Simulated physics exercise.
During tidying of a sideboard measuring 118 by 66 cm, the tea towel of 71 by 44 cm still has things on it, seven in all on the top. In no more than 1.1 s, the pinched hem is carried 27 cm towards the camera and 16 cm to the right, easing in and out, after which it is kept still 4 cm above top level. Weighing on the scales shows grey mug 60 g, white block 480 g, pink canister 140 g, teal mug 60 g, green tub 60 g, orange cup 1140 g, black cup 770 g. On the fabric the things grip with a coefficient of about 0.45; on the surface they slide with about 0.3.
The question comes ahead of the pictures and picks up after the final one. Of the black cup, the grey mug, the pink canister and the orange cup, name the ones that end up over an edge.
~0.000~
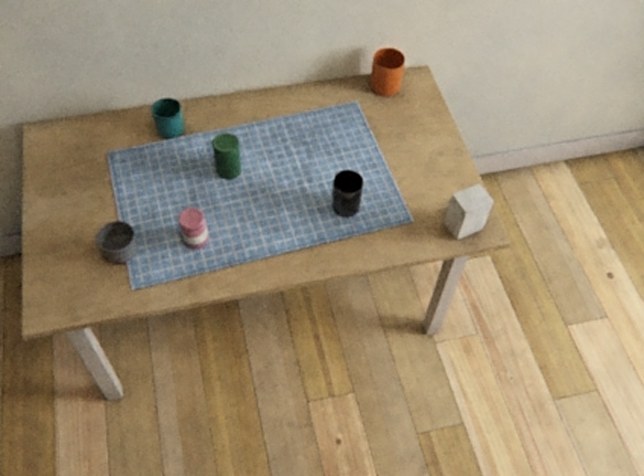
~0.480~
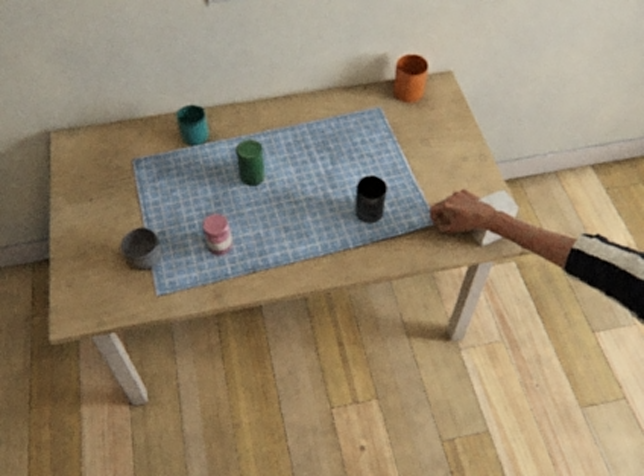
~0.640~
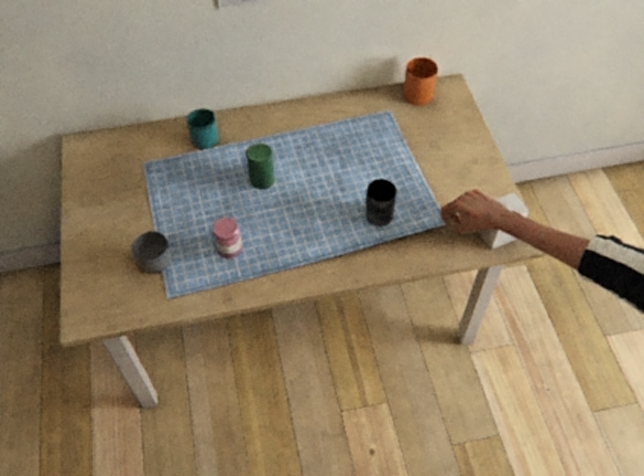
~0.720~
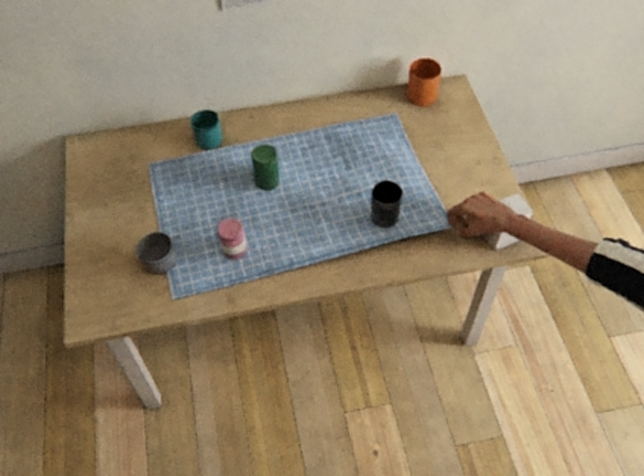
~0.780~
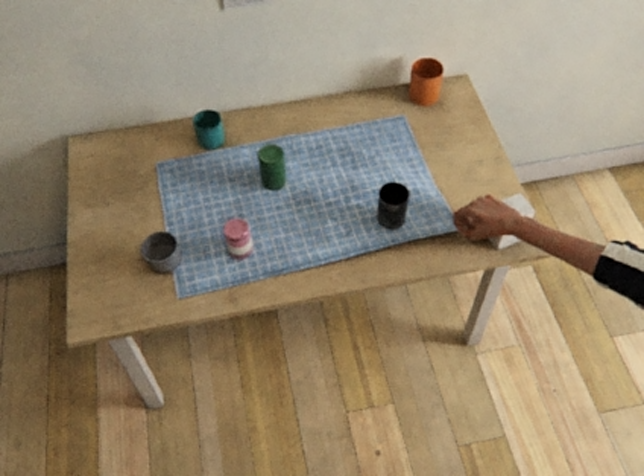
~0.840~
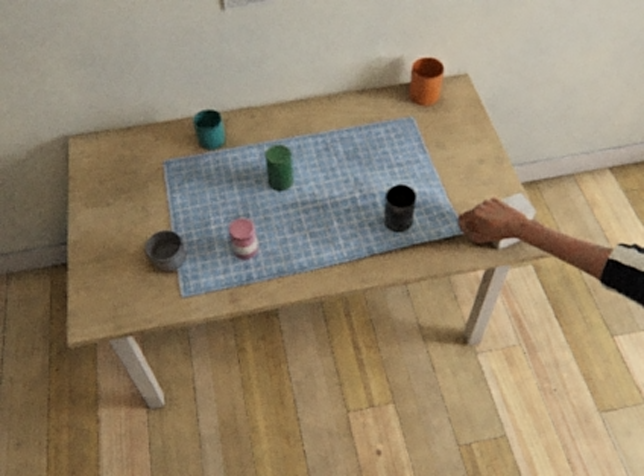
Named: Black cup over an edge, grey mug not over, pink canister over an edge, orange cup not over.
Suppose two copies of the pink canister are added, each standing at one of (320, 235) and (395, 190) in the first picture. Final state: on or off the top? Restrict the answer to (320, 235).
Off the top.
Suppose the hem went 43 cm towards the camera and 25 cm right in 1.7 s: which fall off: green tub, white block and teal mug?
Outcome: Green tub leaves the top; white block leaves the top; teal mug is still there.
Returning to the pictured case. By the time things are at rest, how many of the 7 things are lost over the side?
In total, 3 of the things.
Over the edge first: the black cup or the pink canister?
The black one goes first.
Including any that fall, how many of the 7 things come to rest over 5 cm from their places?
Counted result: 5.
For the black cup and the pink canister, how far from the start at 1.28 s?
The black cup is 20 cm out, the pink canister 15 cm.
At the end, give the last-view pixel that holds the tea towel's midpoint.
Roughly at (450, 255) in the last picture.
At 1.1 s, 100 % of the tea towel is still over the top; black cup 12 cm off its start, pink canister 8 cm off its start, grey mug 7 cm off its start.
At 1.3 s, 95 % of the tea towel is still over the top; black cup 22 cm off its start, pink canister 15 cm off its start, grey mug 14 cm off its start.
At 1.5 s, 85 % of the tea towel is still over the top; black cup 32 cm off its start at (493, 280), pink canister 23 cm off its start at (327, 244), grey mug 21 cm off its start at (243, 241).
At 1.7 s, 65 % of the tea towel is still over the top; black cup over the edge, pink canister 37 cm off its start, grey mug 25 cm off its start.
At 3.3 s, 60 % of the tea towel is still over the top; pink canister over the edge, black cup over the edge, grey mug 25 cm off its start at (262, 248), orange cup 0 cm off its start at (428, 68).
